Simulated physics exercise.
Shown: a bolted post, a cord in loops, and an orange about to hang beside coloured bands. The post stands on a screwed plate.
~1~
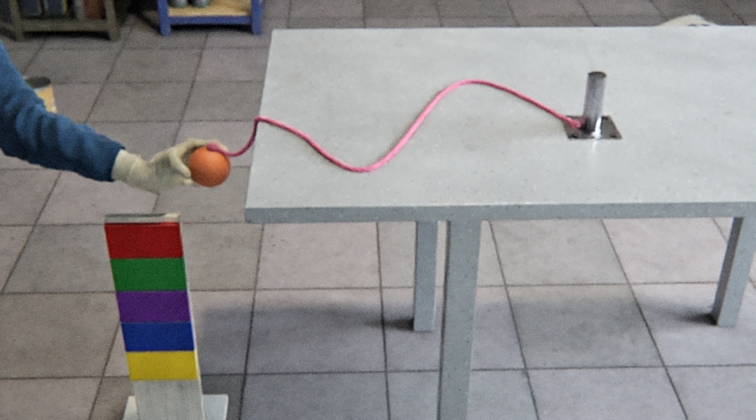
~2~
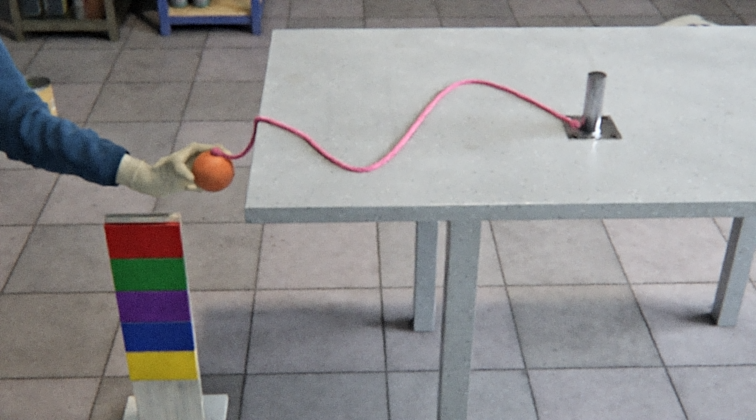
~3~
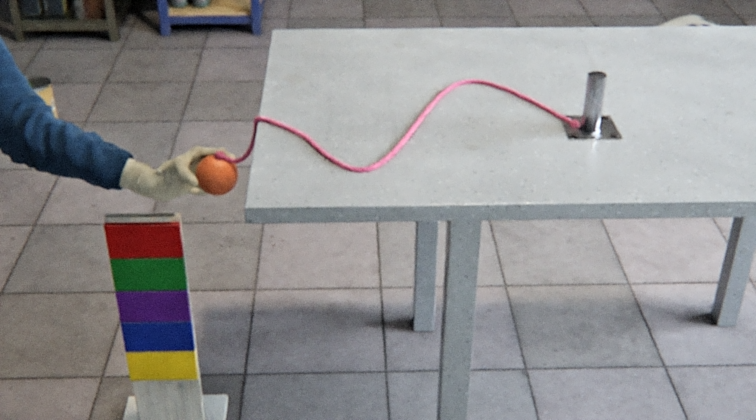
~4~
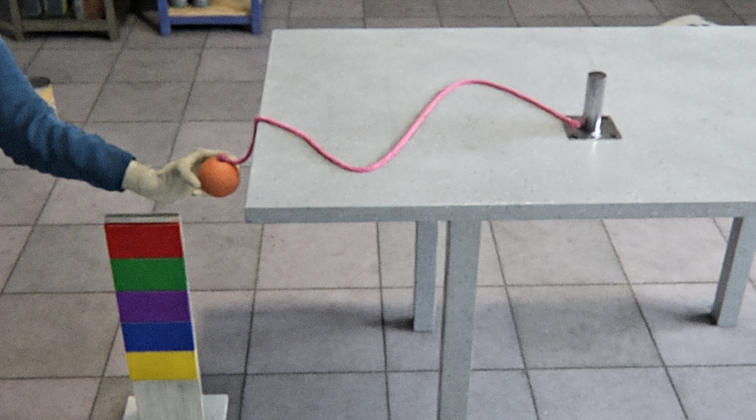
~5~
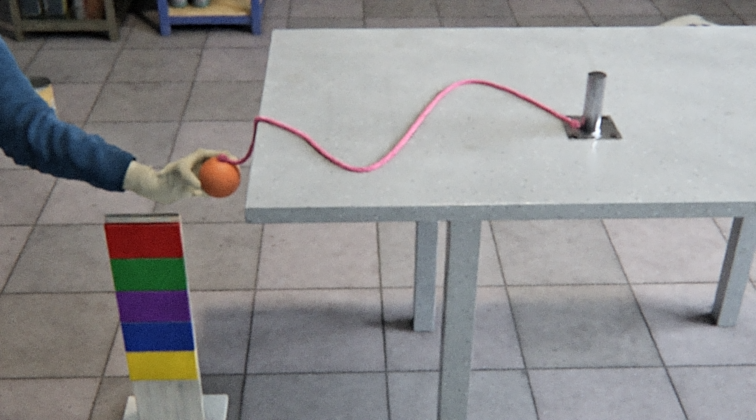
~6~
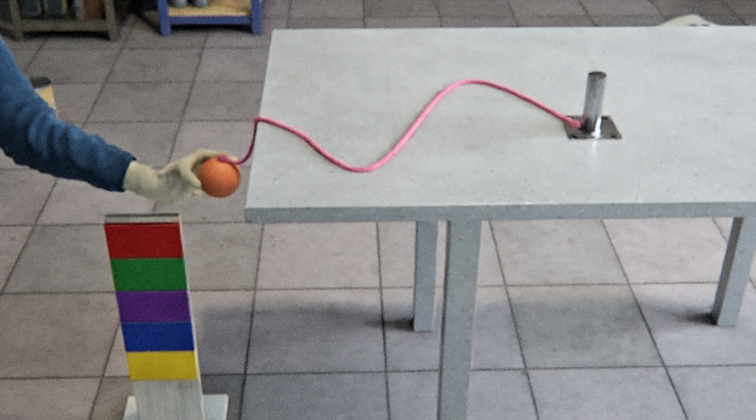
Gloved hand holding an orange ball on a pink cord, shifting slightly right and down beside coloured bands, then staying still.
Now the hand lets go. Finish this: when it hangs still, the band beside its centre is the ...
When it hangs still, the band beside its centre is the yellow one.
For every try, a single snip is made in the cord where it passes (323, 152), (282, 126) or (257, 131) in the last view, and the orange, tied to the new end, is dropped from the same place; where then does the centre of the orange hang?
Going through them in turn gives (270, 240), (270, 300) and finally (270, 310).
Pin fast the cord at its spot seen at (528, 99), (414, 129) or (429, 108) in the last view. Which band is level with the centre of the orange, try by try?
For the first place it's blue, for the second green, and for the third purple.
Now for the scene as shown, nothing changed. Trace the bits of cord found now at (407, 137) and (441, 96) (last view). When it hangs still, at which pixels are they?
Roughly (276, 114) for the first and (375, 118) for the second.
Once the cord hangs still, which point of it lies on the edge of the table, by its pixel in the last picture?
Answer: The point at (399, 147).
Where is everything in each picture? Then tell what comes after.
Orange (209, 166); red (144, 242); green (149, 276); purple (153, 307); blue (158, 338); yellow (162, 367), in the first frame.
Orange (213, 171); cord through (540, 105) (458, 84) (417, 125) (364, 170) (293, 131), in the second frame.
Orange (217, 175), in the third frame.
Orange (219, 177); cord through (540, 105) (458, 84) (417, 125) (364, 170) (293, 131), in the fourth frame.
Orange (220, 177), in the fifth frame.
Orange (220, 177); cord through (540, 105) (458, 84) (417, 125) (364, 170) (293, 131), in the sixth frame.
Soon after, orange near (253, 341); level with blue.
Then, orange near (291, 346); level with yellow.
At rest, orange near (277, 356); level with yellow. Its centre hangs level with the yellow band.
